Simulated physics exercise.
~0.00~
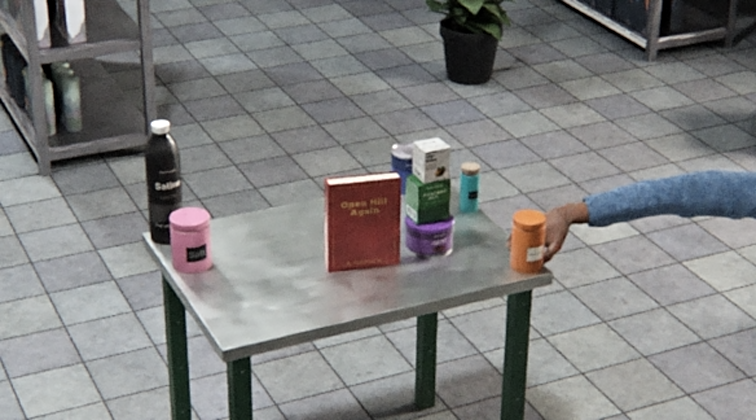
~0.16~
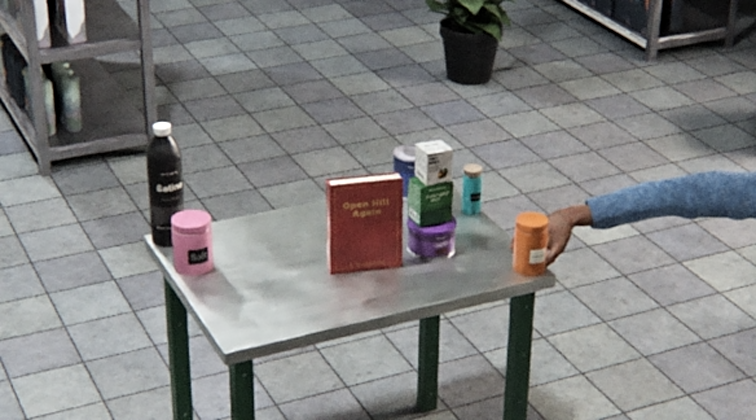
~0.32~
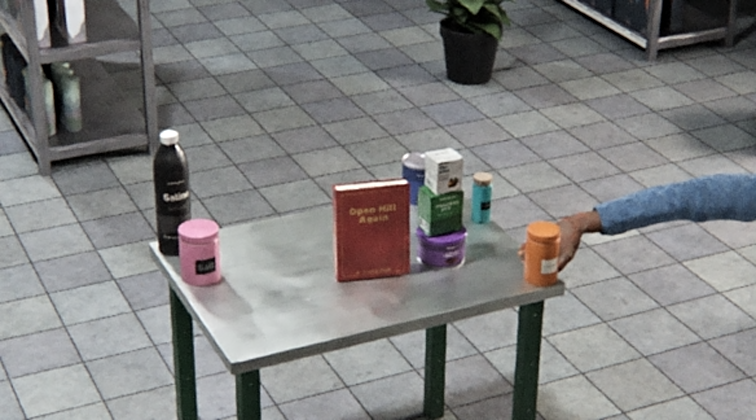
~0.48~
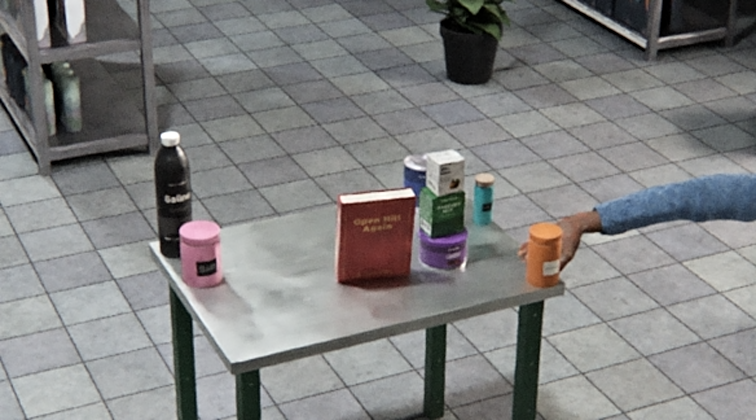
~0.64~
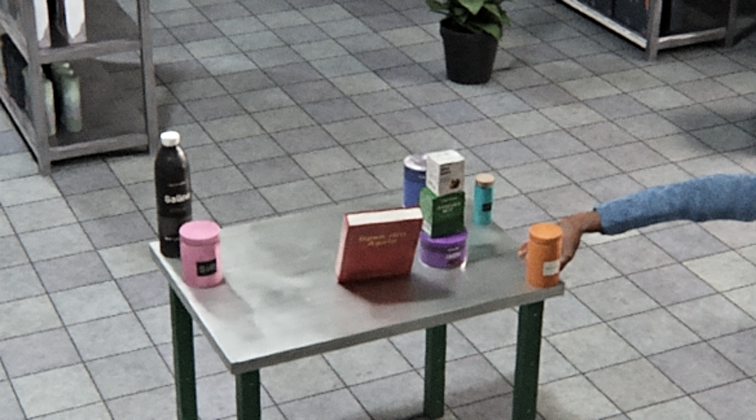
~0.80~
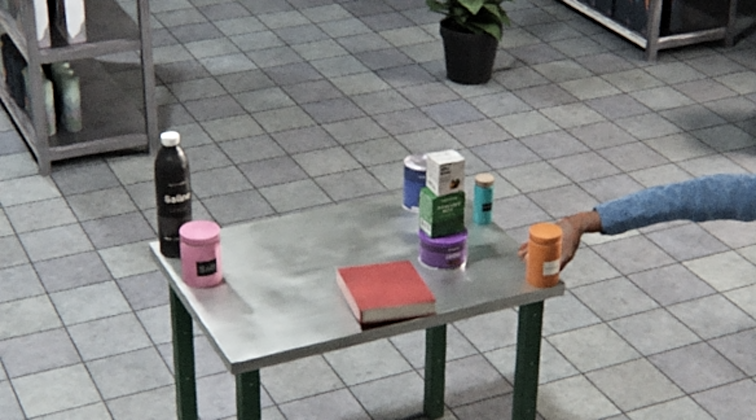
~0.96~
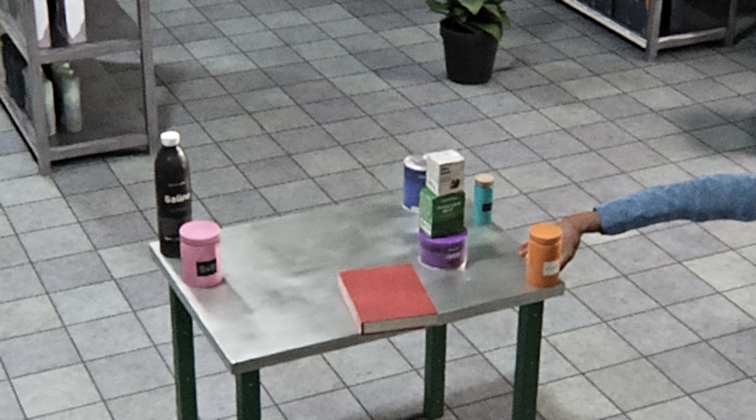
Side table jolting slightly towards the viewer beside a hand, its upright red book toppling and ending flat among standing containers.
